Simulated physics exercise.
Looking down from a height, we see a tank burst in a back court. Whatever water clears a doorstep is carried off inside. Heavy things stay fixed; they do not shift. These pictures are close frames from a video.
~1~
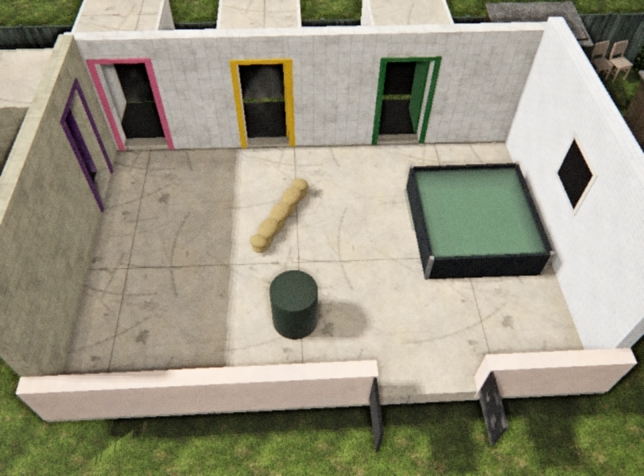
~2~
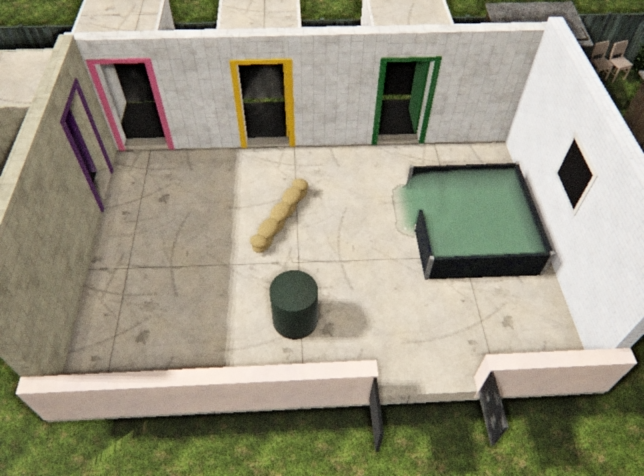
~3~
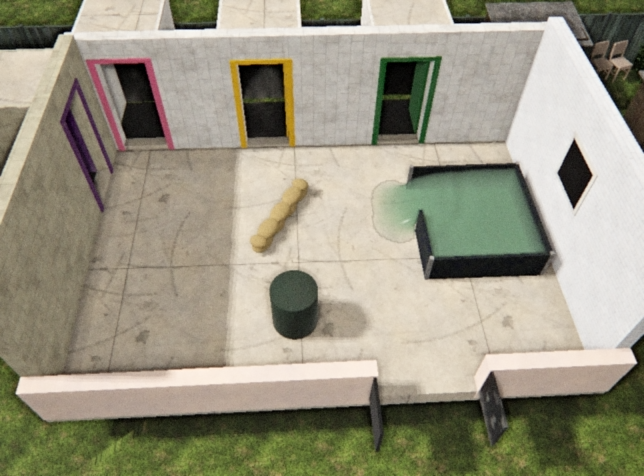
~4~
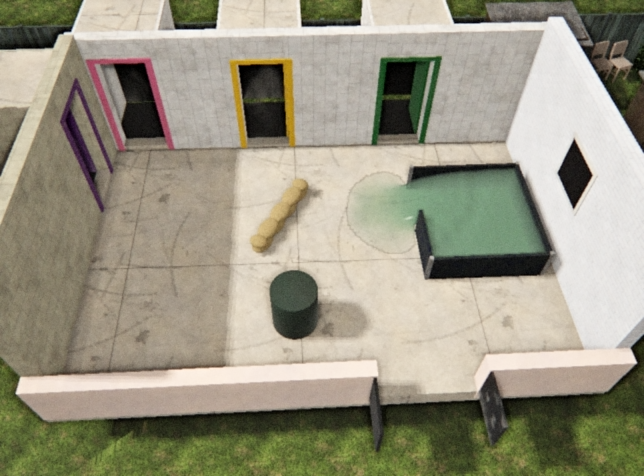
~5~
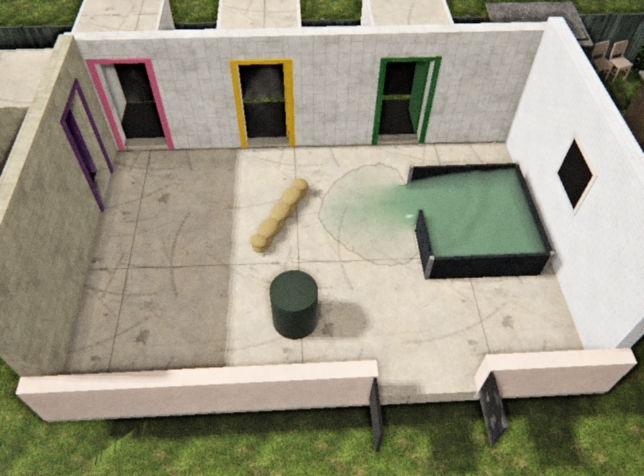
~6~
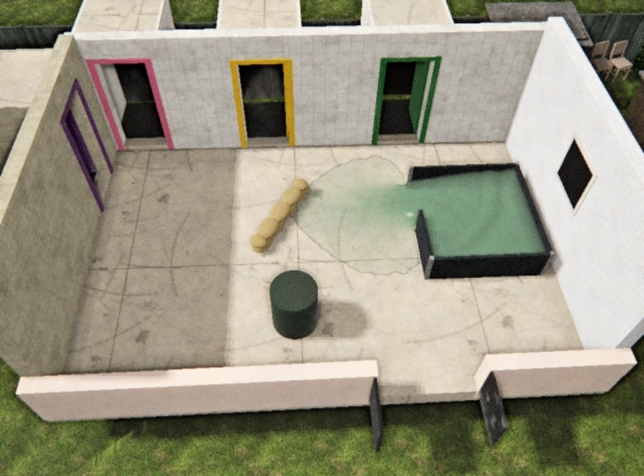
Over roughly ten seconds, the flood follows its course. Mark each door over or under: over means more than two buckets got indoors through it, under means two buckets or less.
Pink door - under, green door - under, yellow door - over, purple door - under.
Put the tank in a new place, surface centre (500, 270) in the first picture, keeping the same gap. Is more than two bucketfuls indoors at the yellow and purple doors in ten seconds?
Yellow door misses it, purple door misses it.
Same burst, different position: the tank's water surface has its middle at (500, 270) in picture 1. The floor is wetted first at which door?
I say the yellow-painted one.
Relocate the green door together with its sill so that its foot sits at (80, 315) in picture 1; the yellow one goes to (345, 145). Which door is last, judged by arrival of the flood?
It's the green door, I'd say.
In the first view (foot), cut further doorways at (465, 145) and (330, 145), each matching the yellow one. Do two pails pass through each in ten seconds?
Falls short; goes past it.
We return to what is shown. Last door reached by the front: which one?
Answer - the one in purple.
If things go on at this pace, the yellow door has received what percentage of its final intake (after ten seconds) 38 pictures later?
My guess is about 90 %.
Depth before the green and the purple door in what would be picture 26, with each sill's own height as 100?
First 60 percent, then 40 percent.
A moment on, water covers 20 % of the floor; the pink door not reached, the green door not reached, the yellow door not reached, the purple door not reached.
Next, water covers 25 % of the floor; the pink door not reached, the green door wet at the sill, nothing in, the yellow door under two buckets in, the purple door not reached.
Then, water covers 45 % of the floor; the pink door wet at the sill, nothing in, the green door wet at the sill, nothing in, the yellow door over two buckets in, the purple door wet at the sill, nothing in.
Later, water covers 75 % of the floor; the pink door under two buckets in, the green door wet at the sill, nothing in, the yellow door far over two buckets in, the purple door wet at the sill, nothing in.
In the end, water covers 90 % of the floor; the pink door under two buckets in, the green door wet at the sill, nothing in, the yellow door far over two buckets in, the purple door wet at the sill, nothing in.
